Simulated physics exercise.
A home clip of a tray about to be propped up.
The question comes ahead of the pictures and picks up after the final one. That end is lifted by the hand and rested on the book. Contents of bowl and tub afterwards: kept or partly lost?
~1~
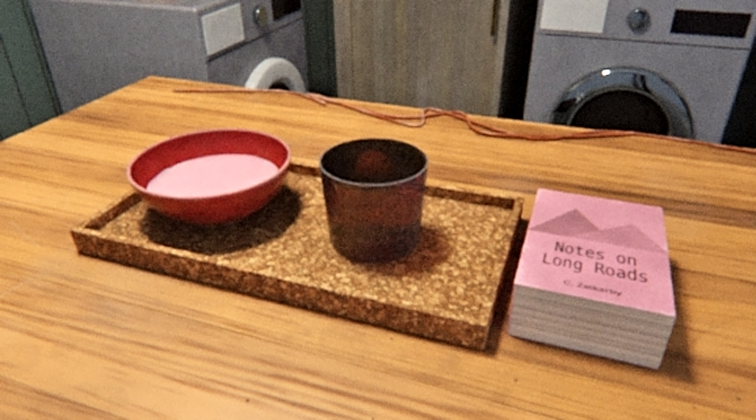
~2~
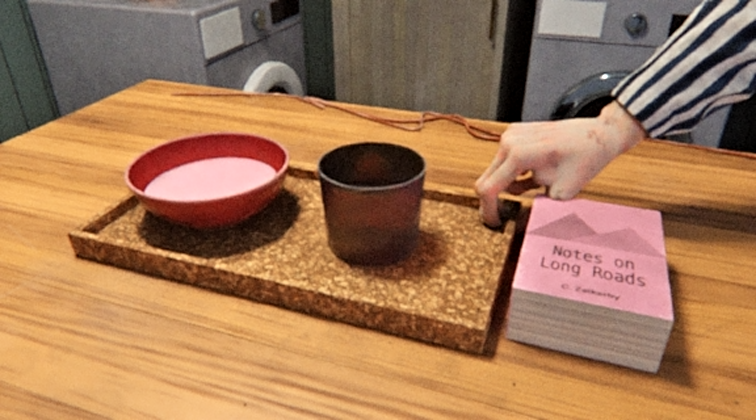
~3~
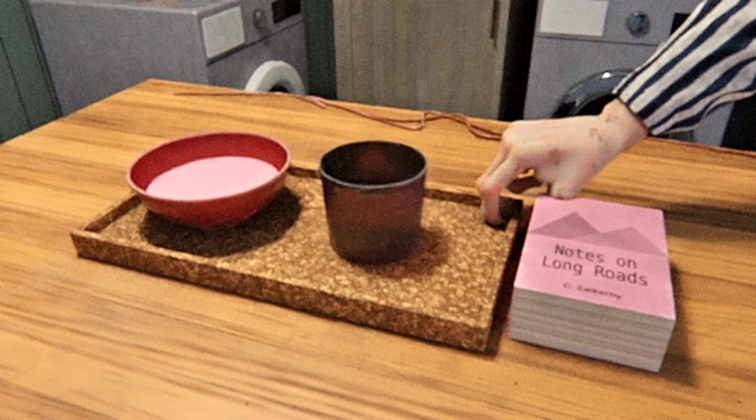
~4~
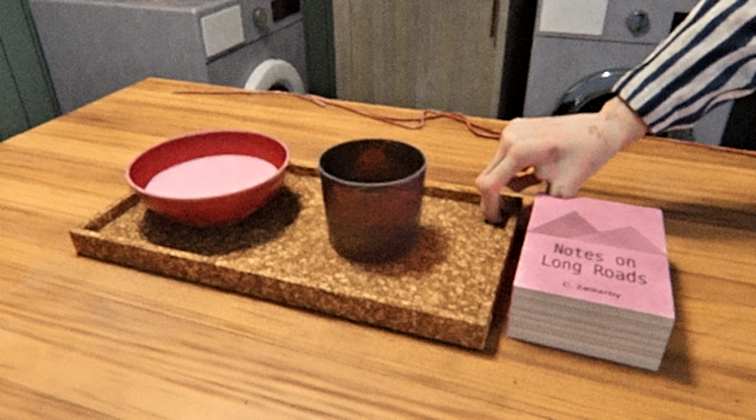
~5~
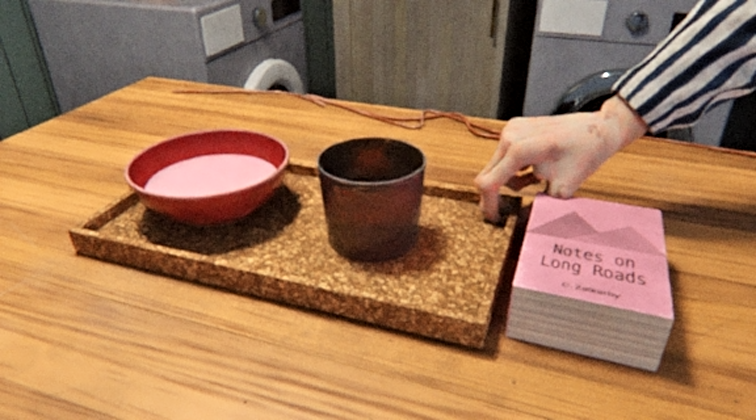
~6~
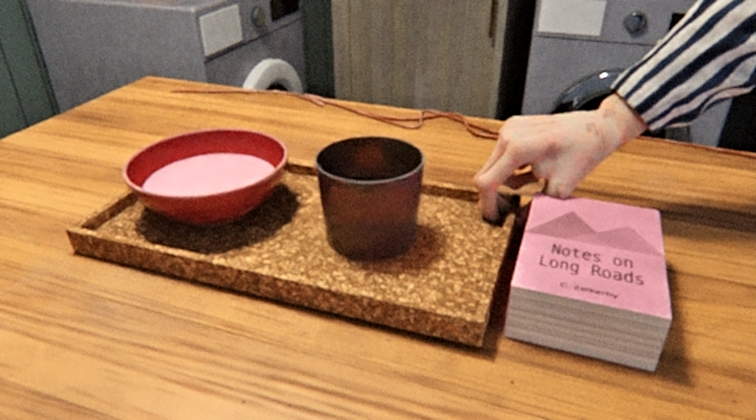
On the left the bowl: Kept, on the right the tub: Partly lost.
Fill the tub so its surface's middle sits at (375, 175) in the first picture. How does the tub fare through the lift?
Note: Contents retained.
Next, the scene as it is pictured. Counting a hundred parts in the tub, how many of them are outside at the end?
8 in a hundred, roughly.
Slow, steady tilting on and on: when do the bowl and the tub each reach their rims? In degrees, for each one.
Roughly 25 degrees and 2 degrees.
A moment on, the tray slopes by about 4°; bowl, all is still inside; tub, a puddle lies under it.
Further on, the tray slopes by about 9°; bowl, all is still inside; tub, a puddle lies under it.
When it is over, the tray slopes by about 8°, resting on the book; bowl, all is still inside; tub, a puddle lies under it.
